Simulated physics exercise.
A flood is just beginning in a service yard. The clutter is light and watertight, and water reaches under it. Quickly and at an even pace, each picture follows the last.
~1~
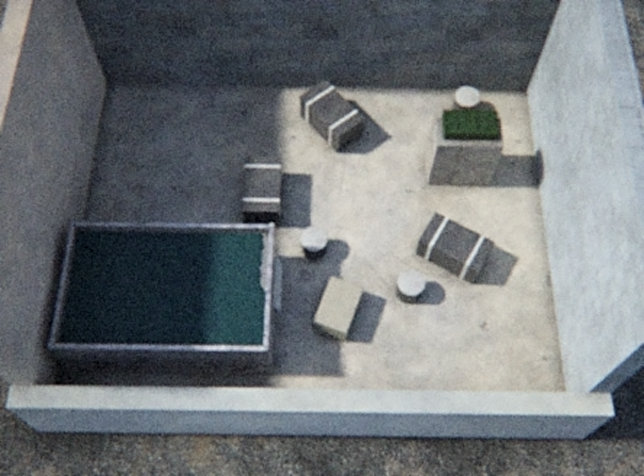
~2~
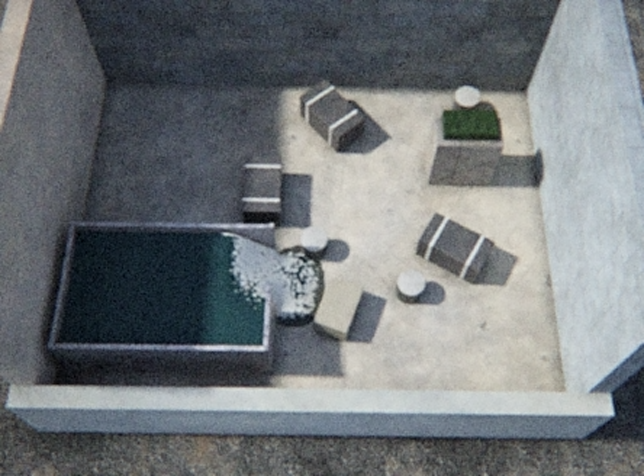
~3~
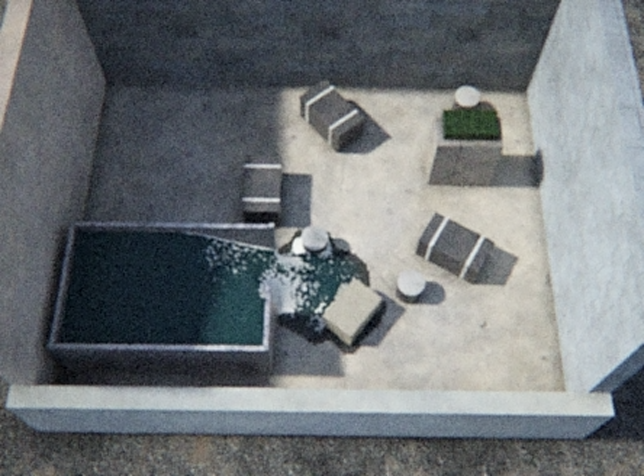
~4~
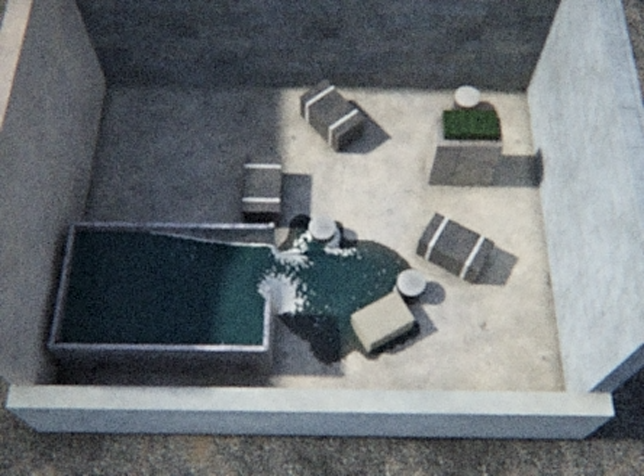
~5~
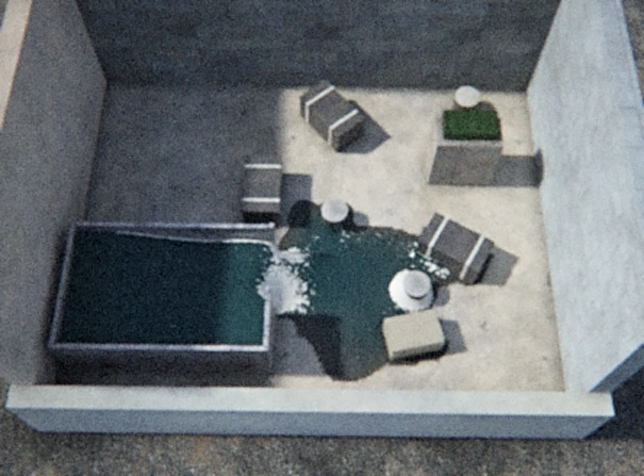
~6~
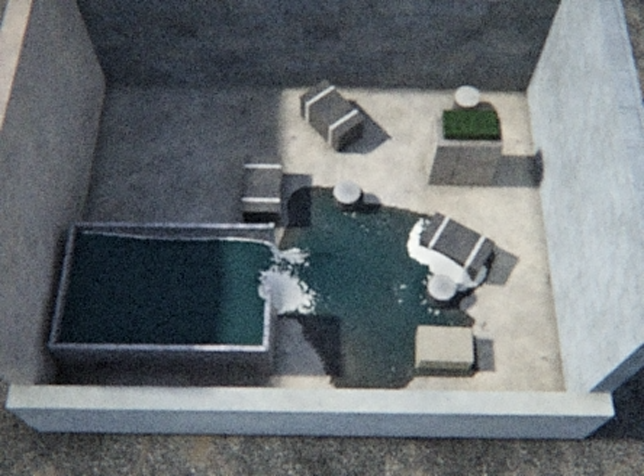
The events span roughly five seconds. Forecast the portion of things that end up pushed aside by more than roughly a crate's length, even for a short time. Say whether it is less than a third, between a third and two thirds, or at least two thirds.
The things swept well aside make up two thirds or a bigger part.
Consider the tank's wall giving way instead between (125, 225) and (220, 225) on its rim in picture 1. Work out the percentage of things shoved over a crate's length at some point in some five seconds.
By my reckoning, around 40 percent.
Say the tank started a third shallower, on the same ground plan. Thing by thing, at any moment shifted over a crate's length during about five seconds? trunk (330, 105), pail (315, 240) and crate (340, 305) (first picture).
Not beyond that, then beyond that, then beyond that.
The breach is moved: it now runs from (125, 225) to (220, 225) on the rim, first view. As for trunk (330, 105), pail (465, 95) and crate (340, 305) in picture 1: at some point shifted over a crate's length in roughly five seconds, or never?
In turn: Yes, pushed that far, under that.
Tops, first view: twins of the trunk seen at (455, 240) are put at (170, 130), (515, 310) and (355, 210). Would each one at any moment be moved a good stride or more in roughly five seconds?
Per listing: Largely stays, cleared out, cleared out.
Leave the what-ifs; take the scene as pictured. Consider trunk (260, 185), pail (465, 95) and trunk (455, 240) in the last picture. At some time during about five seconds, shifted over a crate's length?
Note, listed order - never went far / moved a long way / moved a long way.
A moment on, 3 of 7 are well off their spots; 1 afloat.
Next, 4 of 7 are well off their spots; 4 afloat.
Later, 5 of 7 are well off their spots; 5 afloat.
In the end, 5 of 7 are well off their spots, and 5 have been at some point; 5 afloat.
